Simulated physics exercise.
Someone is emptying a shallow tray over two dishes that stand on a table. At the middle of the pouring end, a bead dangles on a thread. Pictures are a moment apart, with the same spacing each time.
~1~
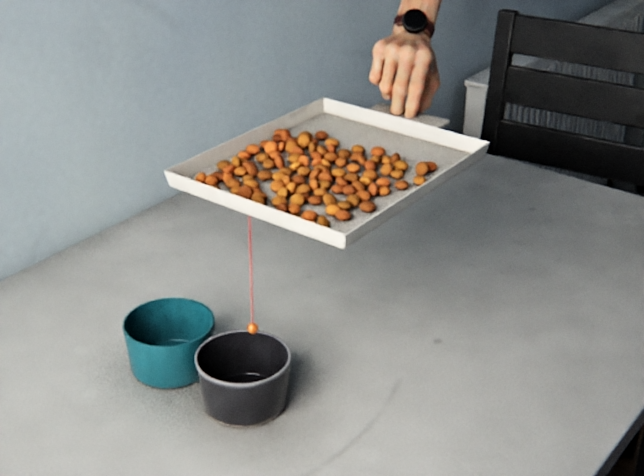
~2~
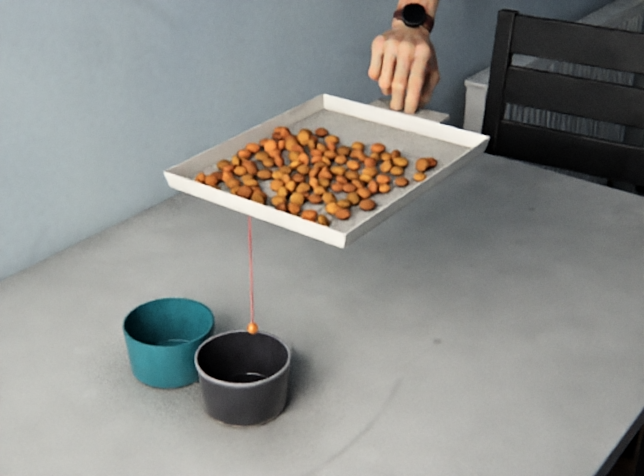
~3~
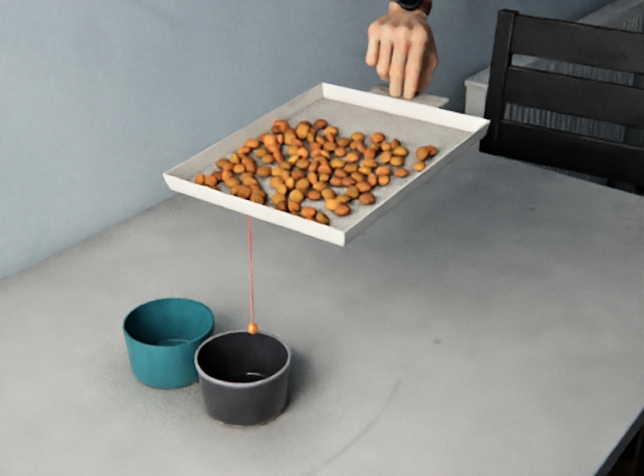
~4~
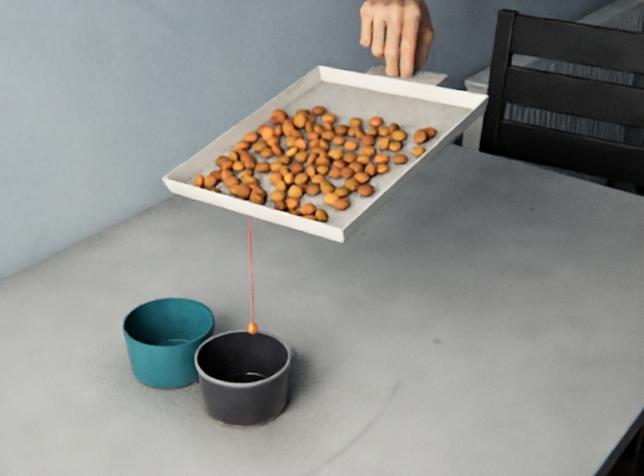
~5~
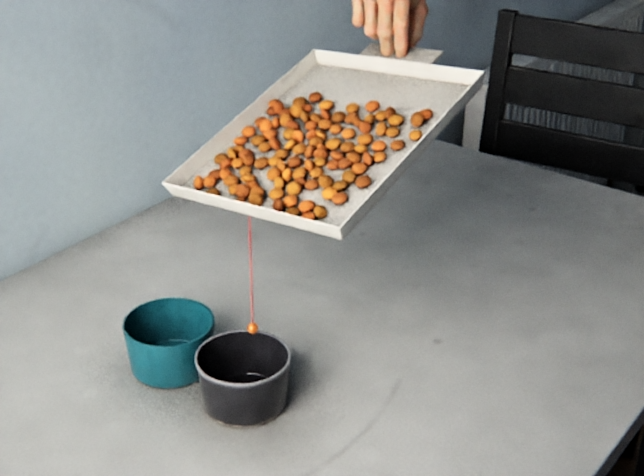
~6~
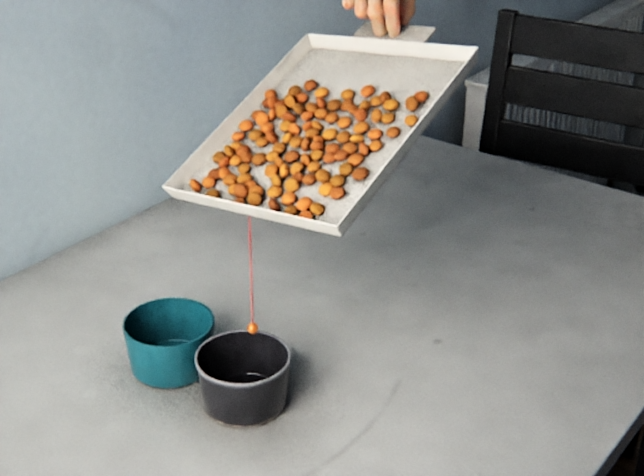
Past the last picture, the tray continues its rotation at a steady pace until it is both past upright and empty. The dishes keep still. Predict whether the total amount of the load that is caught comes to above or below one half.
The total caught comes to above one half.
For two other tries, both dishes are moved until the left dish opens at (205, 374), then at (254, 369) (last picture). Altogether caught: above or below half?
Try 1: A minority of it. Try 2: A minority of it.
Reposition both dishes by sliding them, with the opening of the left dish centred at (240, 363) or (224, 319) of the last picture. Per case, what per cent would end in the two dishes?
First try: Roughly 20 per cent; second try: Roughly 20 per cent.
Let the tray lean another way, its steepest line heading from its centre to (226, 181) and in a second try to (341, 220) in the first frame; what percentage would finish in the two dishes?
Shares, approx.: 60 %, then 0 %.
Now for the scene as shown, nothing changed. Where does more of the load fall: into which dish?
The one at left wins.
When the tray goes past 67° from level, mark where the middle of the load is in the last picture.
Somewhere about pixel (228, 177).
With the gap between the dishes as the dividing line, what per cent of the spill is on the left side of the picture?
Near 90 in a hundred.
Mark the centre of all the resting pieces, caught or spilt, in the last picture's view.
Centre at rest: Close to (172, 365).
Soon after the last picture, tray tipped steeply; nearly all on the tray; a stray few in the air.
A little later, tray tipped past a quarter turn; about a quarter on the tray; a small part in the right dish; about a third in the left dish; a small part outside both; about a quarter in the air.
Later still, tray tipped past a quarter turn; about a quarter in the right dish; about two thirds in the left dish; about a quarter outside both; a stray few in the air.
At rest, tray tipped past a quarter turn; about a quarter in the right dish; about two thirds in the left dish; about a quarter outside both; a stray few in the air.
